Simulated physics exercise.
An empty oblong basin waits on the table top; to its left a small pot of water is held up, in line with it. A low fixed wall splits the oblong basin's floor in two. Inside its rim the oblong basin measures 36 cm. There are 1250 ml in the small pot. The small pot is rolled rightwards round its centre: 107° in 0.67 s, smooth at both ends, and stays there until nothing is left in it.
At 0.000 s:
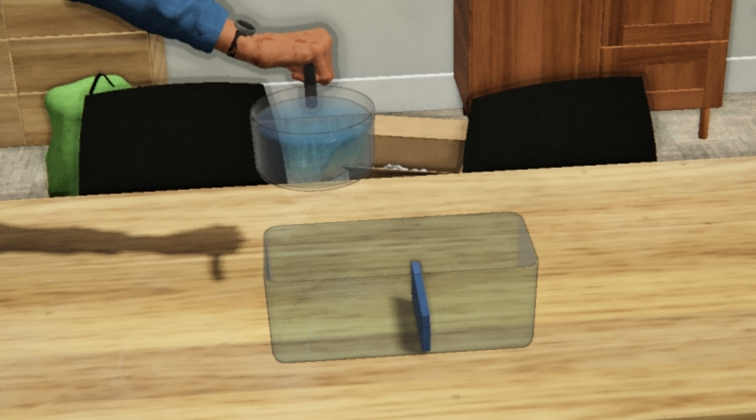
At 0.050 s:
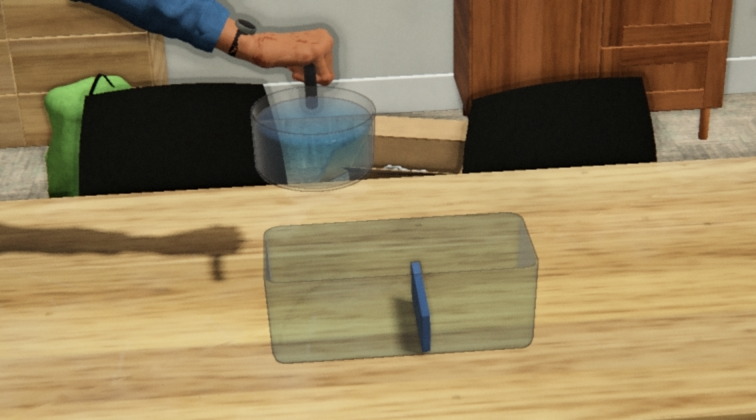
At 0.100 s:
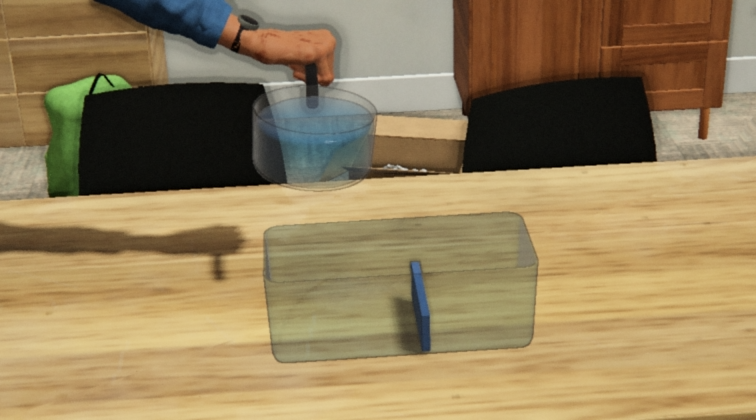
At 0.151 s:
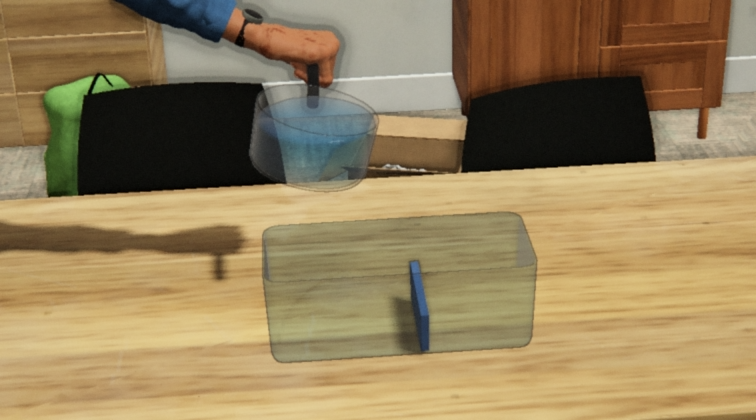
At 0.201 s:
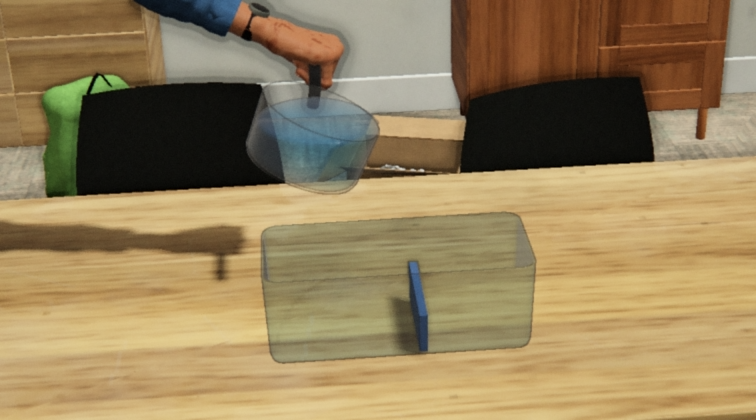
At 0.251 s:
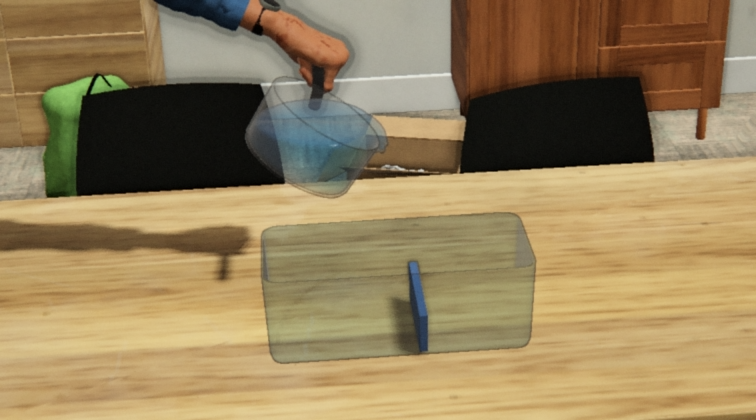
Above a wooden table, a hand gradually tilts a small clear pot of water rightwards.
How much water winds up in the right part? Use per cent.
Roughly 48 per cent is past the wall.
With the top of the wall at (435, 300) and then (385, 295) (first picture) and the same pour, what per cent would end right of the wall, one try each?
In turn about 35 and 85 per cent.
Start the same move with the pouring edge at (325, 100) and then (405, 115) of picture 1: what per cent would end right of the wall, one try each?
In turn about 10 and 70 per cent.
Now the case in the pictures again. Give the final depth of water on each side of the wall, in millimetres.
Left about 20 mm, right about 28 mm.
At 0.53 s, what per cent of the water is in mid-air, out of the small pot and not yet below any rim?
Near 46 in a hundred.
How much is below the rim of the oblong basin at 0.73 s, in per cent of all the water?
Near 84 in a hundred.
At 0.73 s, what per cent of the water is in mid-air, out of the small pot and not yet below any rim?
Near 10 in a hundred.
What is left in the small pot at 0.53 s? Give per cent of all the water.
About 26 per cent.
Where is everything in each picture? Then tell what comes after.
The first frame shows tilt 0°; pouring edge (373, 107); surface from (254, 120) to (371, 114); the oblong basin's rim runs from (265, 255) to (530, 239); the wall's top is at (420, 289).
The second frame shows tilt 1°; pouring edge (374, 109); surface from (254, 120) to (372, 114).
The third frame shows tilt 6°; pouring edge (376, 113); surface from (256, 119) to (373, 115).
The fourth frame shows tilt 13°; pouring edge (378, 120); surface from (256, 118) to (376, 116).
The fifth frame shows tilt 22°; pouring edge (378, 130); surface from (255, 119) to (376, 125); 2 per cent is over the edge.
The sixth frame shows tilt 33°; pouring edge (378, 142); surface from (253, 121) to (377, 134); 6 per cent is over the edge.
After 0.53 s the tilt is 95° and 27 per cent is still to pour, 2 is left of the wall and 25 right of it.
After 0.73 s the tilt is 107° and 5 per cent is still to pour, 31 is left of the wall and 54 right of it.
After 0.94 s the tilt is 107° and 0 per cent is still to pour, 46 is left of the wall and 49 right of it.
After 1.17 s the tilt is 107° and 0 per cent is still to pour, 49 is left of the wall and 48 right of it.
In the end 50 per cent lies left of the wall, 48 right of it and 2 outside.
